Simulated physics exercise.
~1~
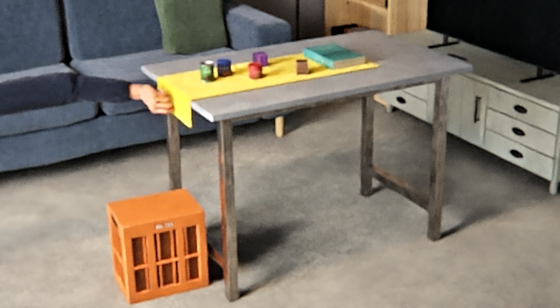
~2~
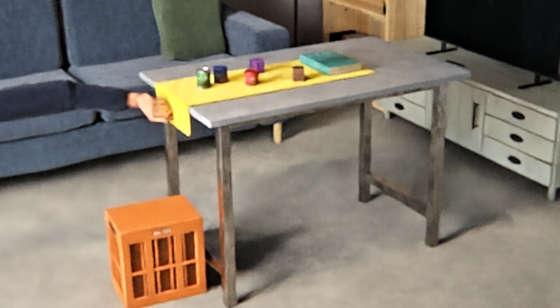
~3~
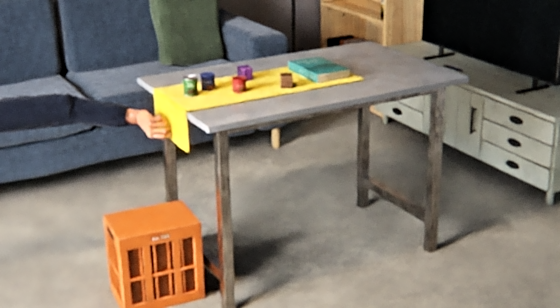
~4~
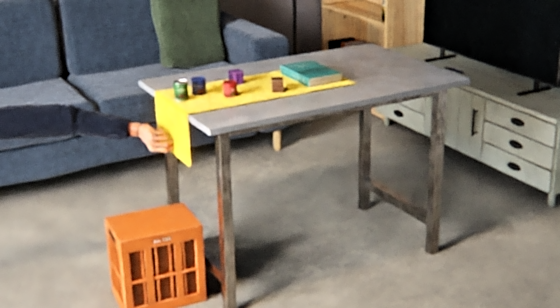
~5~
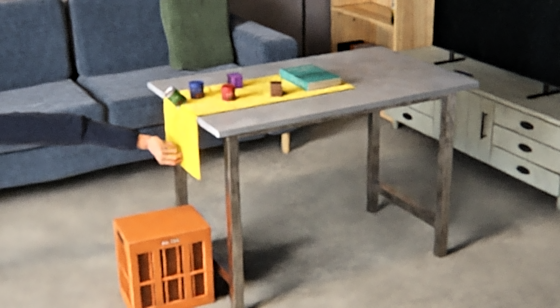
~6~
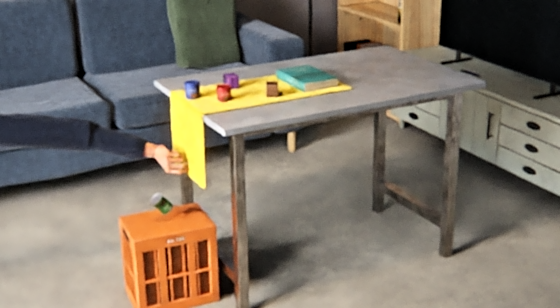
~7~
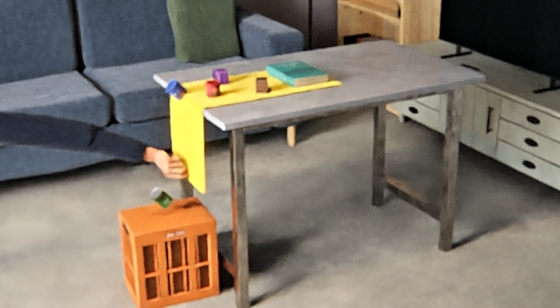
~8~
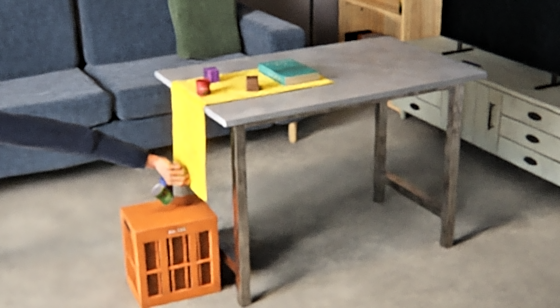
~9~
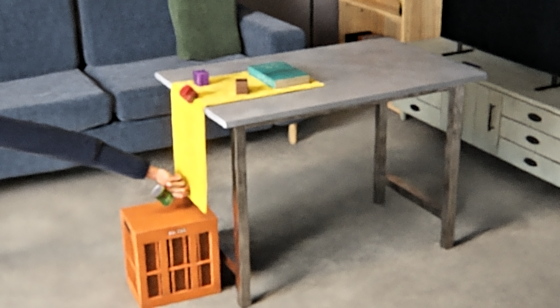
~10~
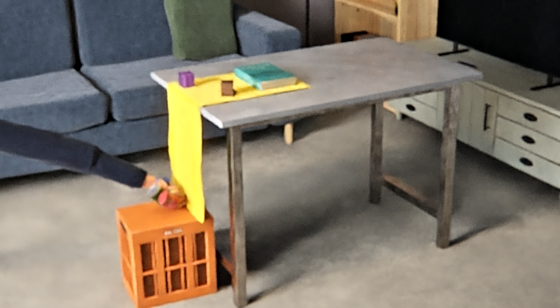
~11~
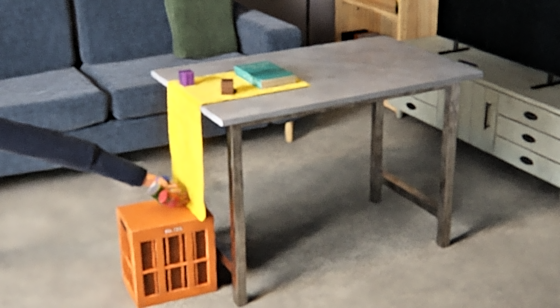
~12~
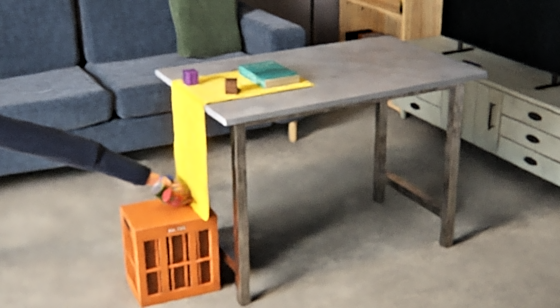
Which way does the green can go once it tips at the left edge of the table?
It moves down, dropping off the left end of the table toward the orange crate.
